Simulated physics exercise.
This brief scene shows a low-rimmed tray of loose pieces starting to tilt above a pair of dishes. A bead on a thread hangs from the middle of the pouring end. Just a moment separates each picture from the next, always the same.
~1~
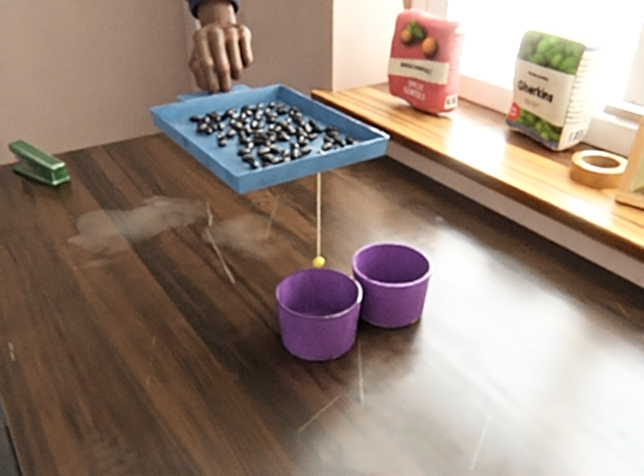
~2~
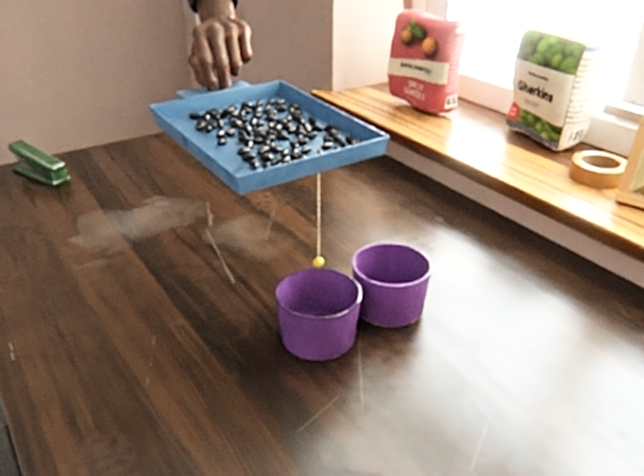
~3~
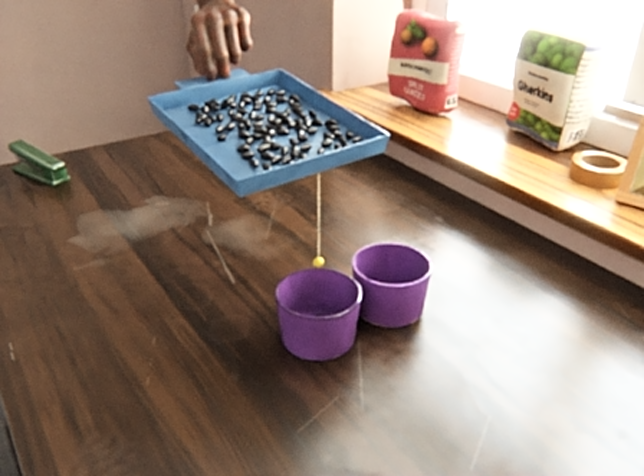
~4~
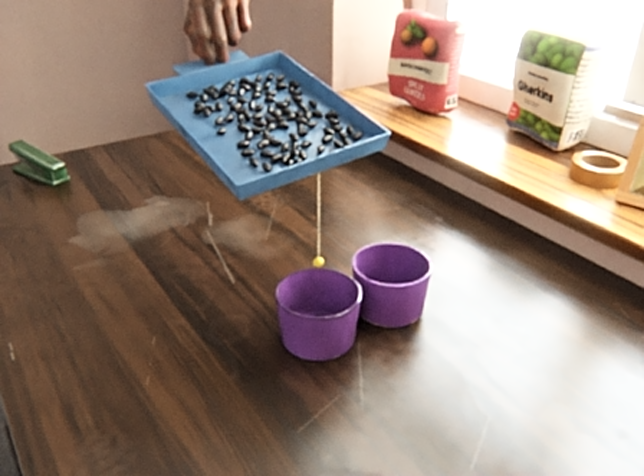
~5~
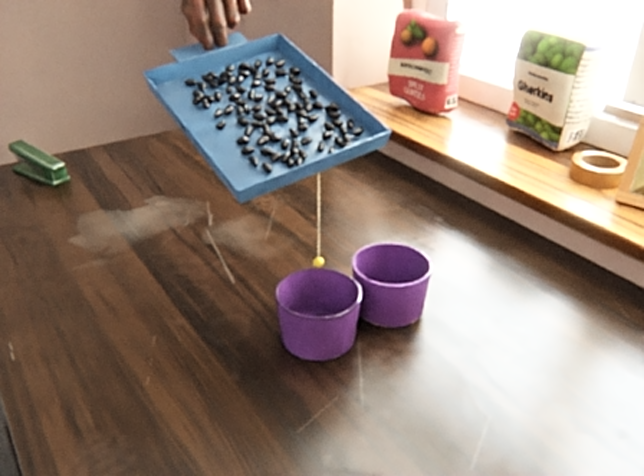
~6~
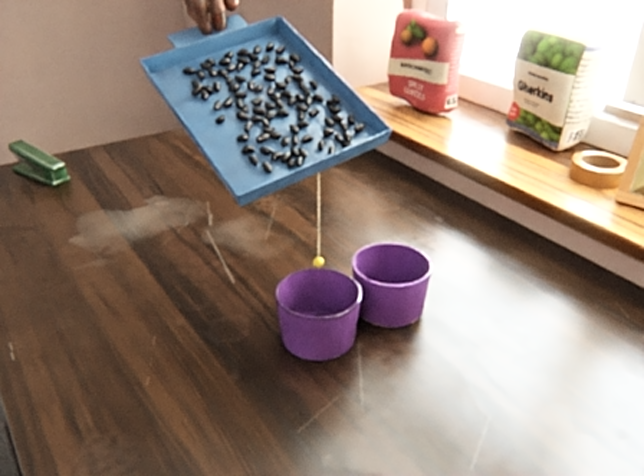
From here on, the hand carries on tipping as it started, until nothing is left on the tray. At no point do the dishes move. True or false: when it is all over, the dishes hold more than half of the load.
False.
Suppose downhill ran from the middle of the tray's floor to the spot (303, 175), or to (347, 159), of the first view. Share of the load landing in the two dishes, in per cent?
Well, 30 percent for one and then 80 percent for the other.
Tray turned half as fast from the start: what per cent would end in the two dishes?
Roughly 20%.
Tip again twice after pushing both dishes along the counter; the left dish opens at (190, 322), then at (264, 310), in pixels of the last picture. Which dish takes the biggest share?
First try: The right-side dish; second try: The left-side dish.
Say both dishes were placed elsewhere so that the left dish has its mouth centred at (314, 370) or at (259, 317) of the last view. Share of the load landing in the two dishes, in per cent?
You'd get near 10 per cent and afterwards near 80 per cent.
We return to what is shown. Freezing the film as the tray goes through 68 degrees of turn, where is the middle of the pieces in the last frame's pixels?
Roughly at (273, 166).
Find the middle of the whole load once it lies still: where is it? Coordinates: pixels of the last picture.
Once it all stops, the middle lies near (267, 358).
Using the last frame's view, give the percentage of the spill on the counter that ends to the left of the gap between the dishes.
About 90 per cent.
Soon after the last picture, tray tipped steeply; nearly all on the tray; a stray few in the air.
A little later, tray tipped past a quarter turn; about half on the tray; a stray few in the left dish; about a third outside both; a small part in the air.
Later still, tray tipped past a quarter turn; about a quarter in the left dish; most outside both.
At rest, tray tipped past a quarter turn; about a quarter in the left dish; none in the right dish; most outside both.
